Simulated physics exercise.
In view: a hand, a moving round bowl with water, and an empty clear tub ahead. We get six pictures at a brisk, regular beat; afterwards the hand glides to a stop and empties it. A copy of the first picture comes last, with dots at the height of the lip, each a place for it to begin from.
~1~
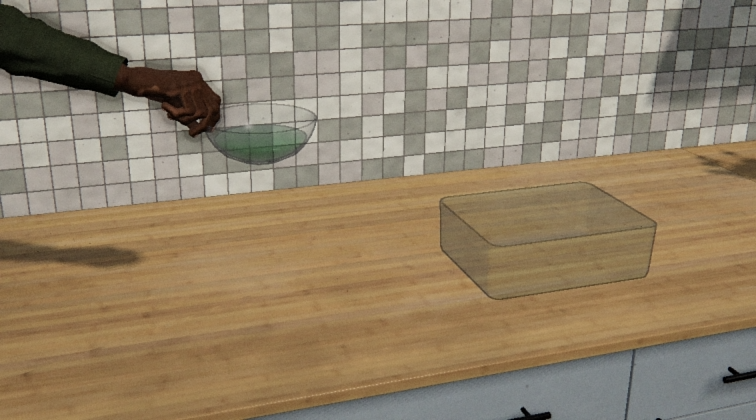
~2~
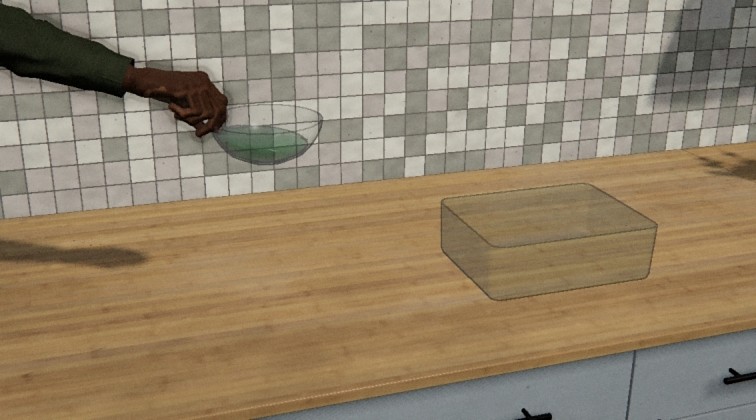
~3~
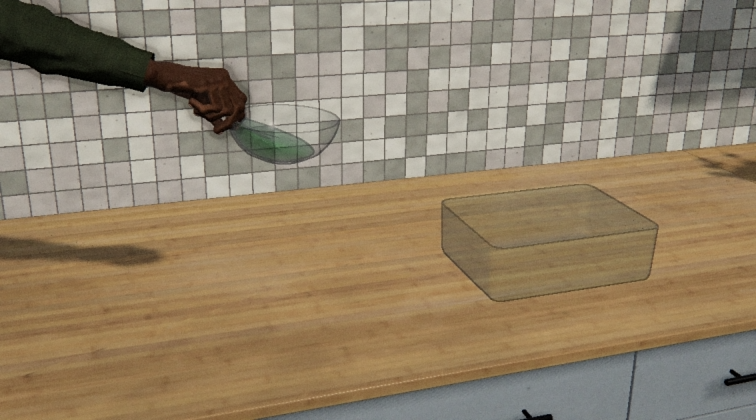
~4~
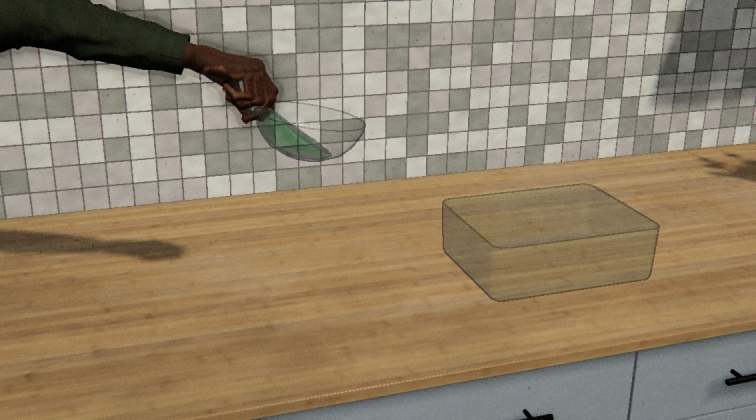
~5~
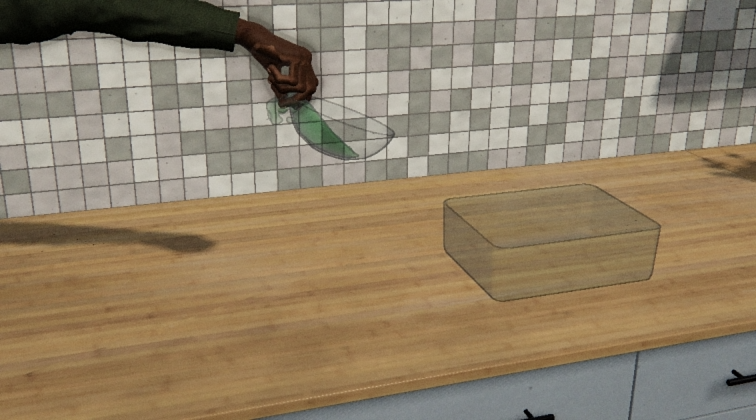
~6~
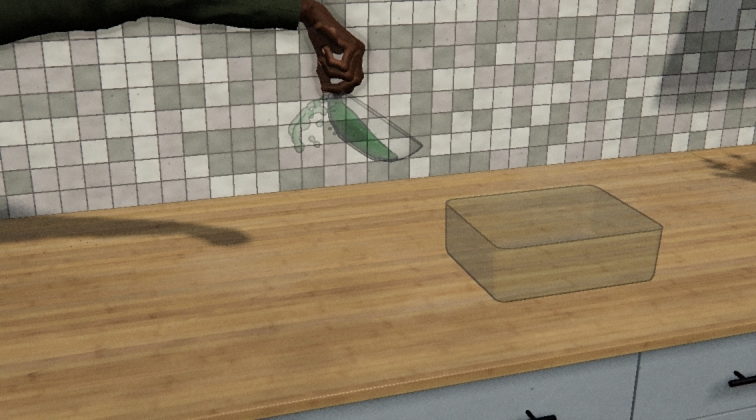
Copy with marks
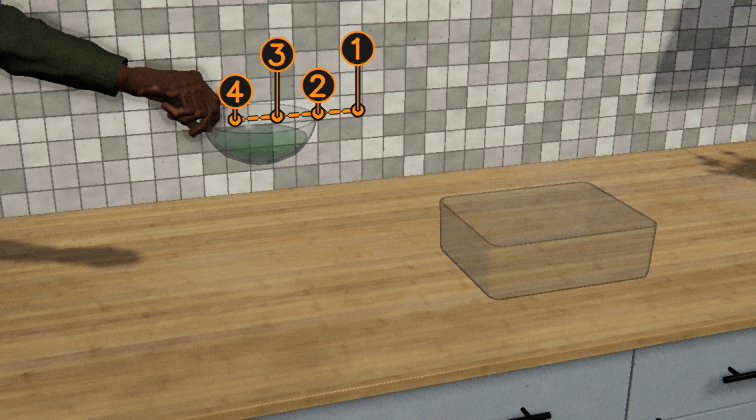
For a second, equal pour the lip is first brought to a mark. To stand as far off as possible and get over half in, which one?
Go for 4.
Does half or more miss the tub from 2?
No.
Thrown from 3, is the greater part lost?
No.
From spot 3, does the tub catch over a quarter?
Yes, clearly.
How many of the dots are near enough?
All of the four.
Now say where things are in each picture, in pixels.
The first picture shows upright, lip at (313, 113); tub from (486, 299) to (646, 275); nothing has left yet.
The second picture shows upright, lip at (319, 114); nothing has left yet.
The third picture shows tipped about 2°, lip at (336, 115); nothing has left yet.
The fourth picture shows tipped about 10°, lip at (361, 120); water is over the rim, down to (254, 114).
The fifth picture shows tipped about 21°, lip at (390, 128); water is over the rim, down to (274, 123).
The sixth picture shows tipped about 36°, lip at (418, 140); water is over the rim, down to (298, 150).
In orange, 1 at (357, 110); 2 at (318, 113); 3 at (277, 116); 4 at (235, 119).
If 1 is chosen, about 77 % lands in the tub, 11 % falls short and 12 % goes beside or beyond.
If 2 is chosen, about 82 % lands in the tub, 14 % falls short and 4 % goes beside or beyond.
If 3 is chosen, about 67 % lands in the tub, 14 % falls short and 19 % goes beside or beyond.
If 4 is chosen, about 62 % lands in the tub, 22 % falls short and 16 % goes beside or beyond.
